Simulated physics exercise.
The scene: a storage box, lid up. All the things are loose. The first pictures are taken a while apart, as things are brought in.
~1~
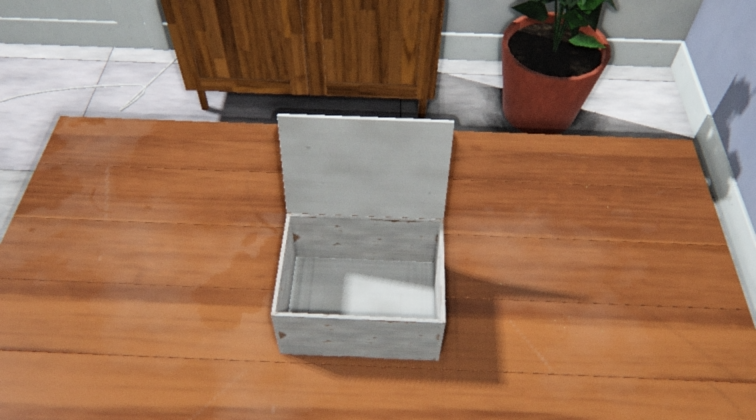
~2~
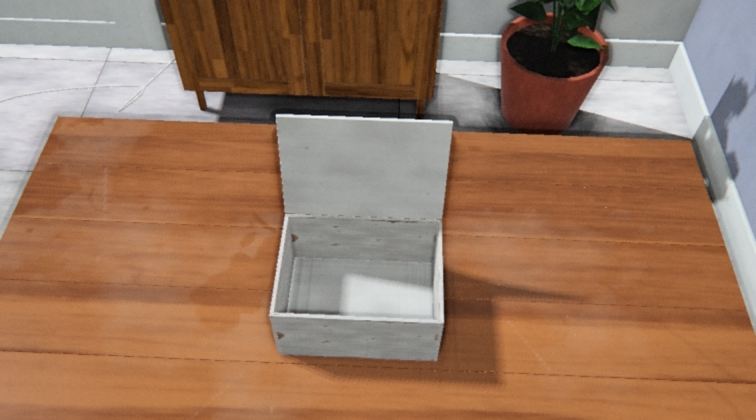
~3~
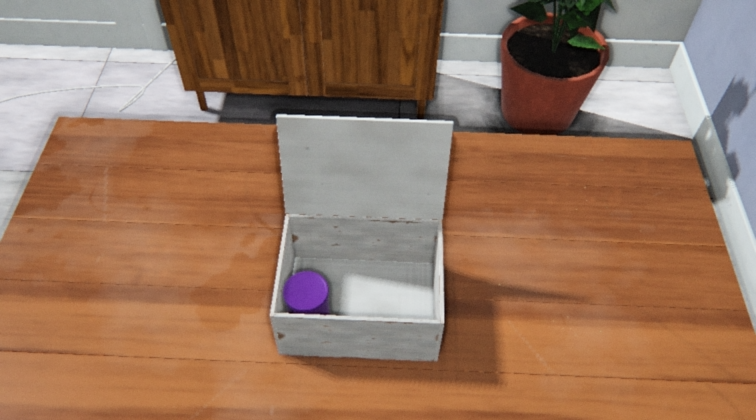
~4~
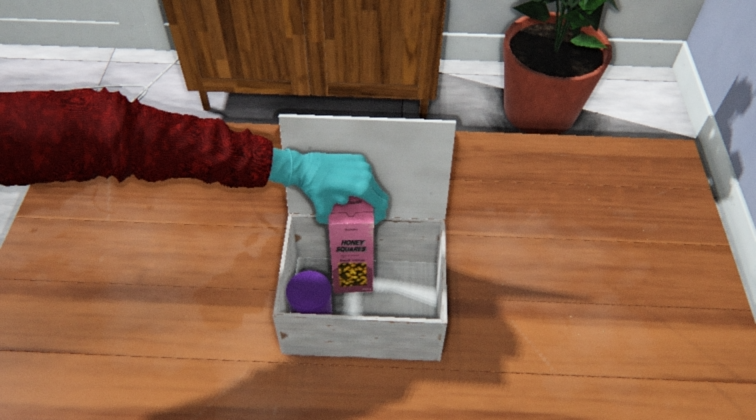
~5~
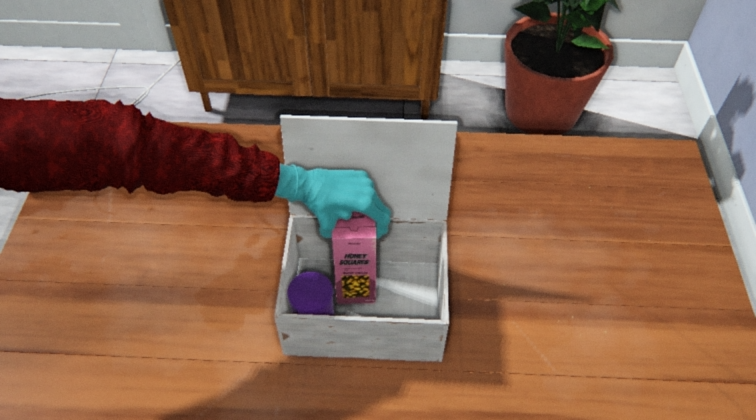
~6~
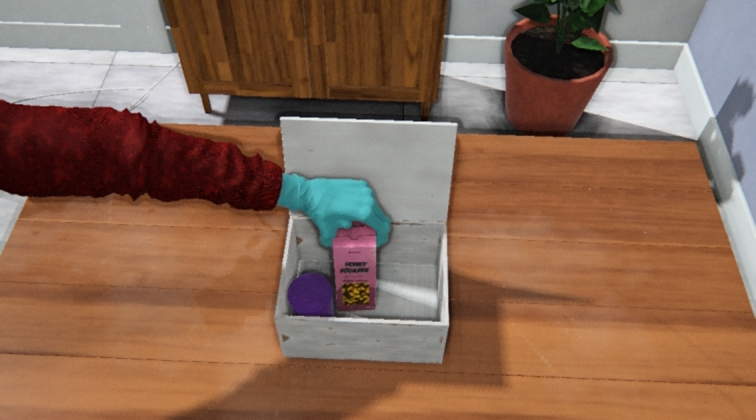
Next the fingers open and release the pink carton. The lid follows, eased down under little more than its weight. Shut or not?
Outcome: The lid will not close.
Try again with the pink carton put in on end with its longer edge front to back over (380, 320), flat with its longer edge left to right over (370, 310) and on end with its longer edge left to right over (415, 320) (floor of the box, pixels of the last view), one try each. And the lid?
First, it stays ajar; second, it closes; third, it is held up.
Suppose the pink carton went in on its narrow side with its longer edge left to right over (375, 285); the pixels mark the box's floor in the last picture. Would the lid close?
Then it closes.
Then, 1.00 s after the last picture, lid starting down.
Then, 1.30 s after the last picture, lid 77° above the rim.
Then, 1.60 s after the last picture, lid 60° above the rim.
At rest, lid 57° above the rim; both in place. Seen from the same camera at the end, pink carton near (356, 267).
